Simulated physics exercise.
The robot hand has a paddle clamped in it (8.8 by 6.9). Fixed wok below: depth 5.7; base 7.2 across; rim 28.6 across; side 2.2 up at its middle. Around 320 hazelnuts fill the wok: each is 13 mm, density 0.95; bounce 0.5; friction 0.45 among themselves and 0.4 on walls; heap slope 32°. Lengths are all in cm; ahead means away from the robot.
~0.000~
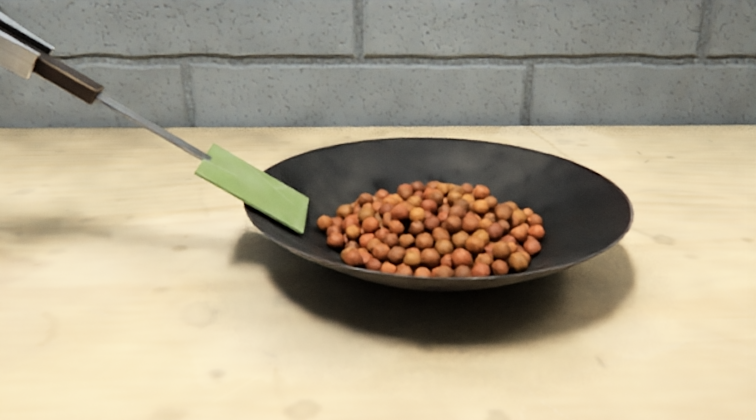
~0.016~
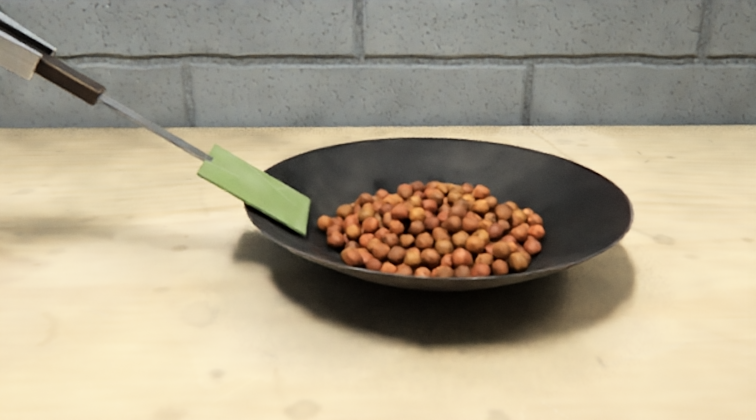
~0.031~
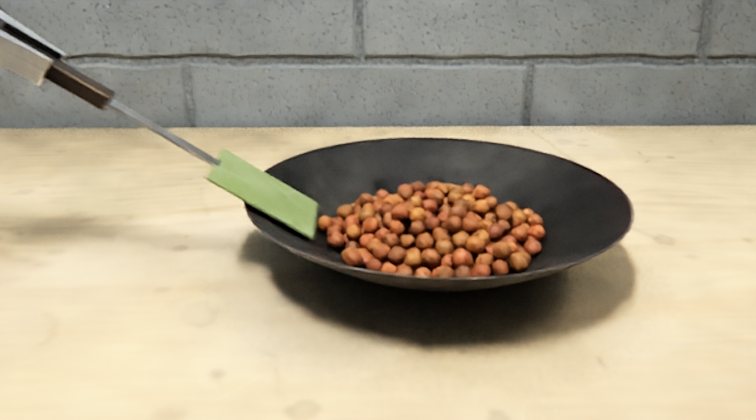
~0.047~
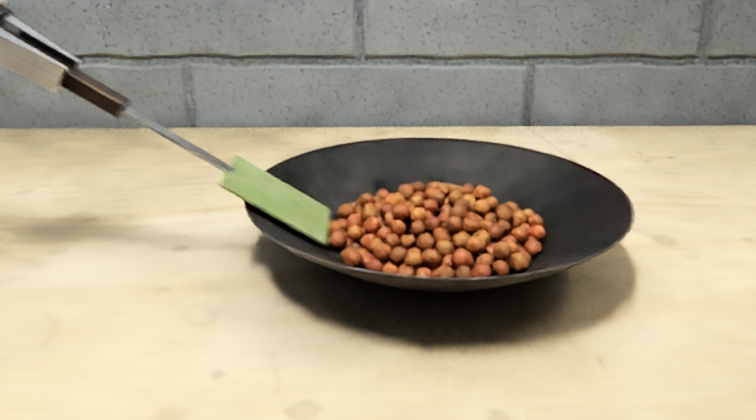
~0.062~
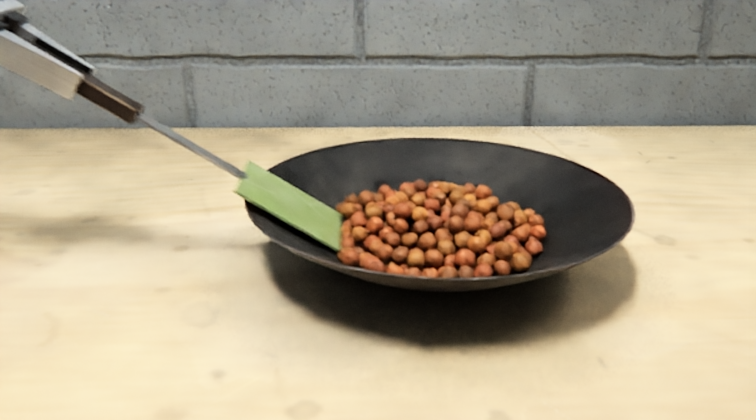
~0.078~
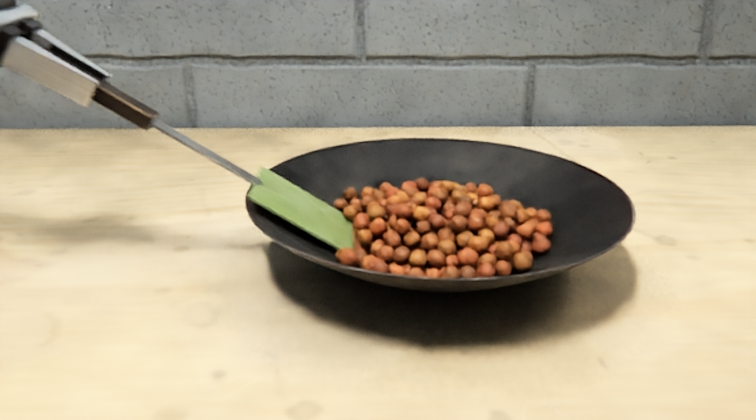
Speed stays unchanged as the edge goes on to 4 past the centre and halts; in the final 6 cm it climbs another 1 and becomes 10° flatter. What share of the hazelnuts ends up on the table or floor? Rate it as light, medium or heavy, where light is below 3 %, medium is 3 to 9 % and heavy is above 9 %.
Rating: Light.
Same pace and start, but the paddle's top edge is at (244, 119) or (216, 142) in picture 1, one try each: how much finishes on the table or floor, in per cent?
First try around 0 percent, second around 0 percent.
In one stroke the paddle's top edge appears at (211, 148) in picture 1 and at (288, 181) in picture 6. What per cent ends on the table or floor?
Near 5 in a hundred.
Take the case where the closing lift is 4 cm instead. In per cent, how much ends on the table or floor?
Some 0 per cent.
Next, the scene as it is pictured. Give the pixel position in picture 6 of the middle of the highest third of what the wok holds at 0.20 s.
It is centred close to (499, 210).
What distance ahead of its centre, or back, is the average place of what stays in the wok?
I'd say close to 4.5 cm toward the front.
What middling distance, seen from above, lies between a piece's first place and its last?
I'd put it at close to 4 centimetres.
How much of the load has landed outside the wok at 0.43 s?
Around 0 %.
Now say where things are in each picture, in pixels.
The first picture shows paddle top edge at (204, 157), sloping 33°; upper third of the load around (429, 216), from x 325 to 535, top at y 190; 320 in the wok.
The second picture shows paddle top edge at (206, 158), sloping 33°; upper third of the load around (429, 216), from x 325 to 535, top at y 190.
The third picture shows paddle top edge at (215, 163), sloping 33°; upper third of the load around (430, 216), from x 325 to 535, top at y 190.
The fourth picture shows paddle top edge at (228, 169), sloping 33°; upper third of the load around (427, 216), from x 335 to 535, top at y 190.
The fifth picture shows paddle top edge at (242, 175), sloping 33°; upper third of the load around (430, 215), from x 345 to 540, top at y 185.
The sixth picture shows paddle top edge at (255, 181), sloping 33°; upper third of the load around (435, 215), from x 340 to 545, top at y 185; 320 in the wok.
By 0.14 s, sloping 33°, highest piece 5 above the table; 320 in the wok.
By 0.20 s, sloping 28°, highest piece 6 above the table; 320 in the wok.
By 0.43 s, sloping 23°, highest piece 6 above the table; 320 in the wok.
By 1.48 s, sloping 23°, highest piece 6 above the table; 320 in the wok.
Final count, 320 in the wok. That is 0 % on the table or floor.
